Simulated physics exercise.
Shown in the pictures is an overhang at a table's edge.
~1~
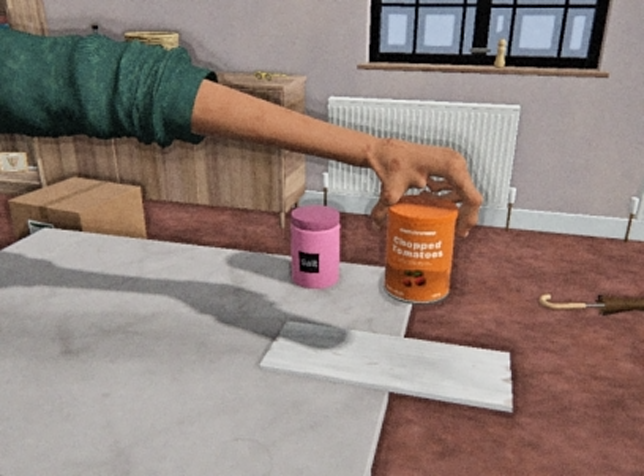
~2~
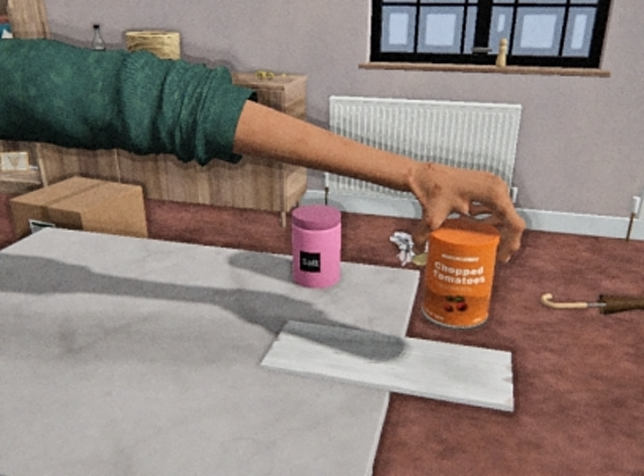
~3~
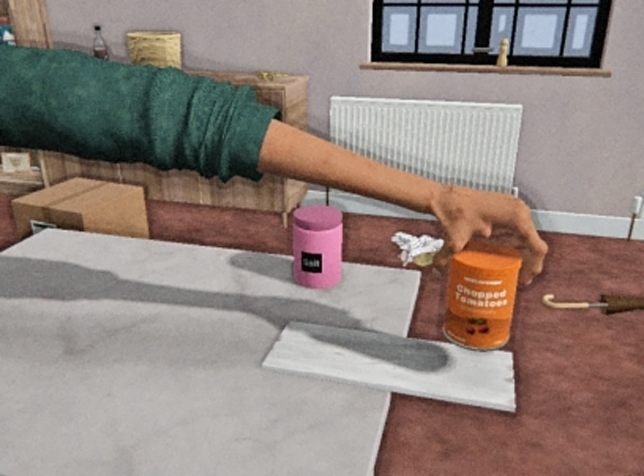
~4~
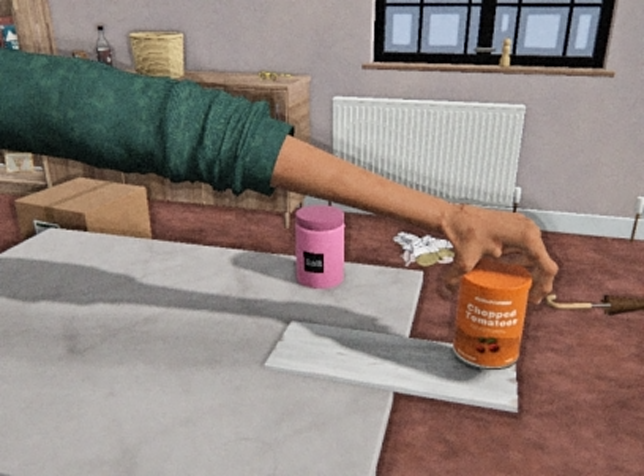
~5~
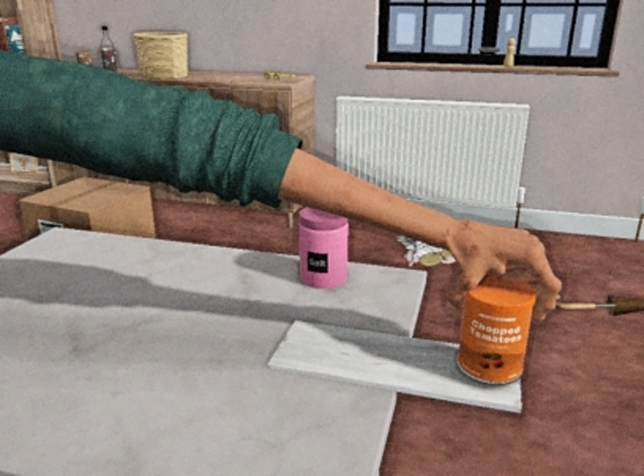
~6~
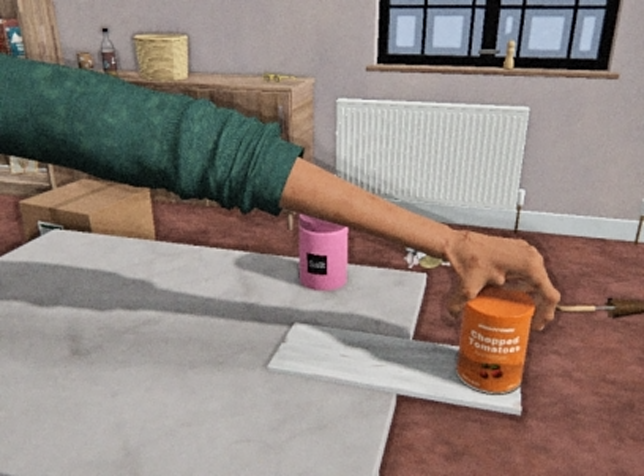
At a table's edge, a hand lowers an orange tin onto a white board's overhanging end.
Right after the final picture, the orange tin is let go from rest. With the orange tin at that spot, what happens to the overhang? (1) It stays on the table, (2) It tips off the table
It tips off the table.
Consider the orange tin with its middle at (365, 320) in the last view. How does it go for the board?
Outcome: Stable.
Then, 0.40 s later than the last frame, orange tin and white board now down on the floor or falling.
Then, 0.50 s later than the last frame, things are still on the move.
Then, 0.60 s later than the last frame, as before.
When it is over, down on the floor or falling, orange tin and white board; pink jar as before. The board goes over.
